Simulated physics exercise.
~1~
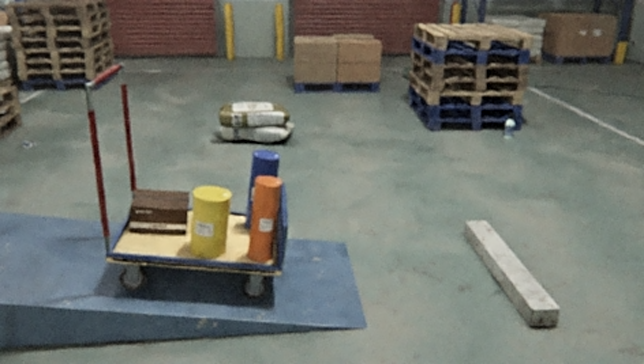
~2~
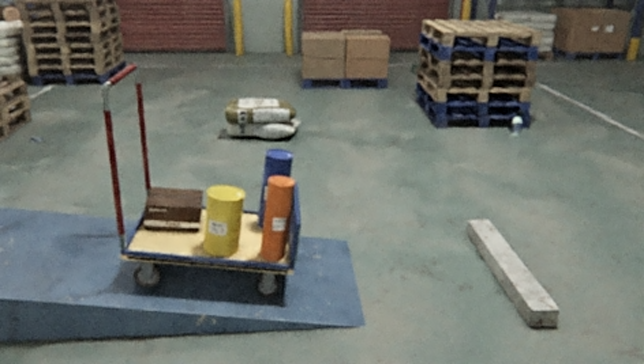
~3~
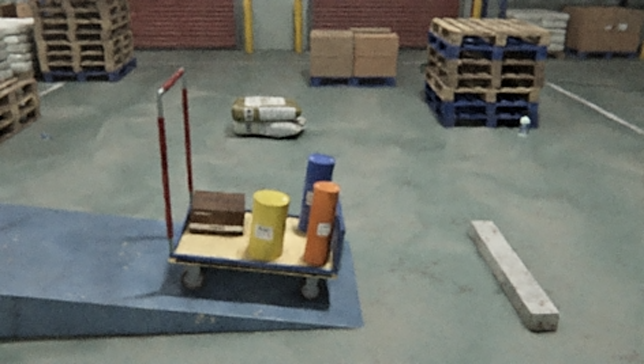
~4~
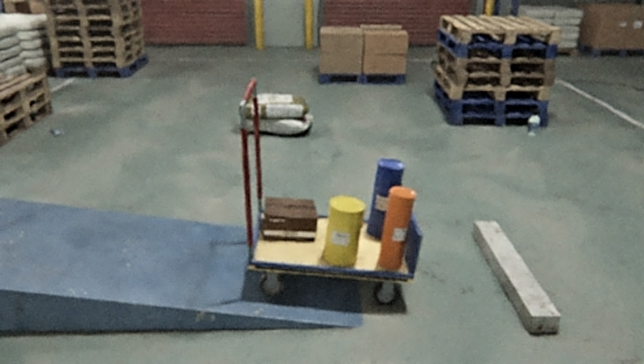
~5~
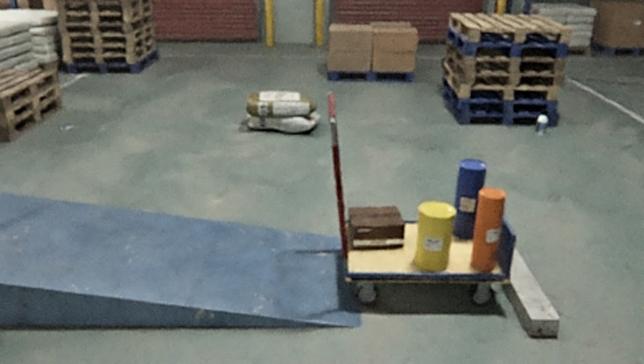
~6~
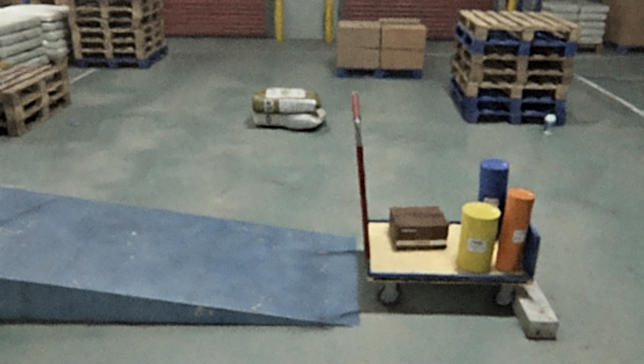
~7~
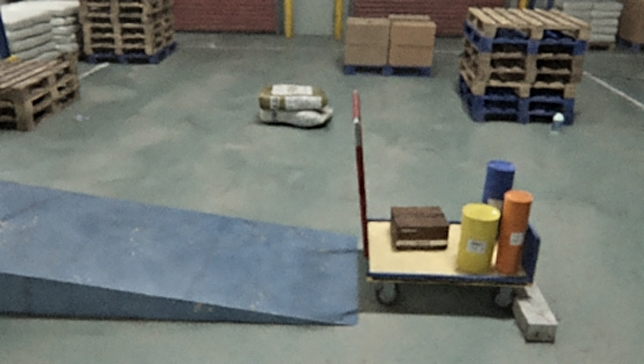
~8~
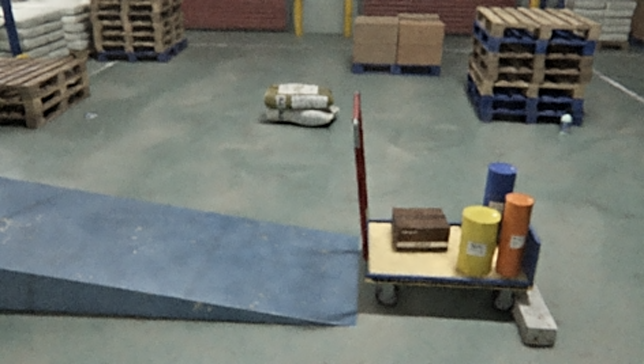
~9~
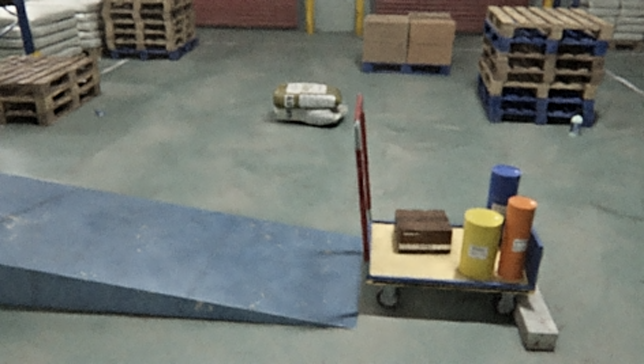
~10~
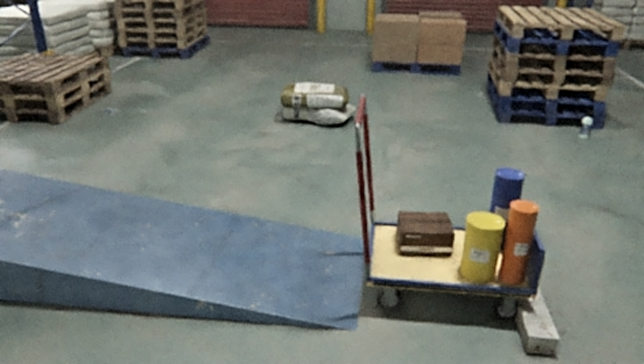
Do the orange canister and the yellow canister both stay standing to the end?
Yes, both are still upright on the deck at the end, though the yellow one has slid forward toward the orange one.
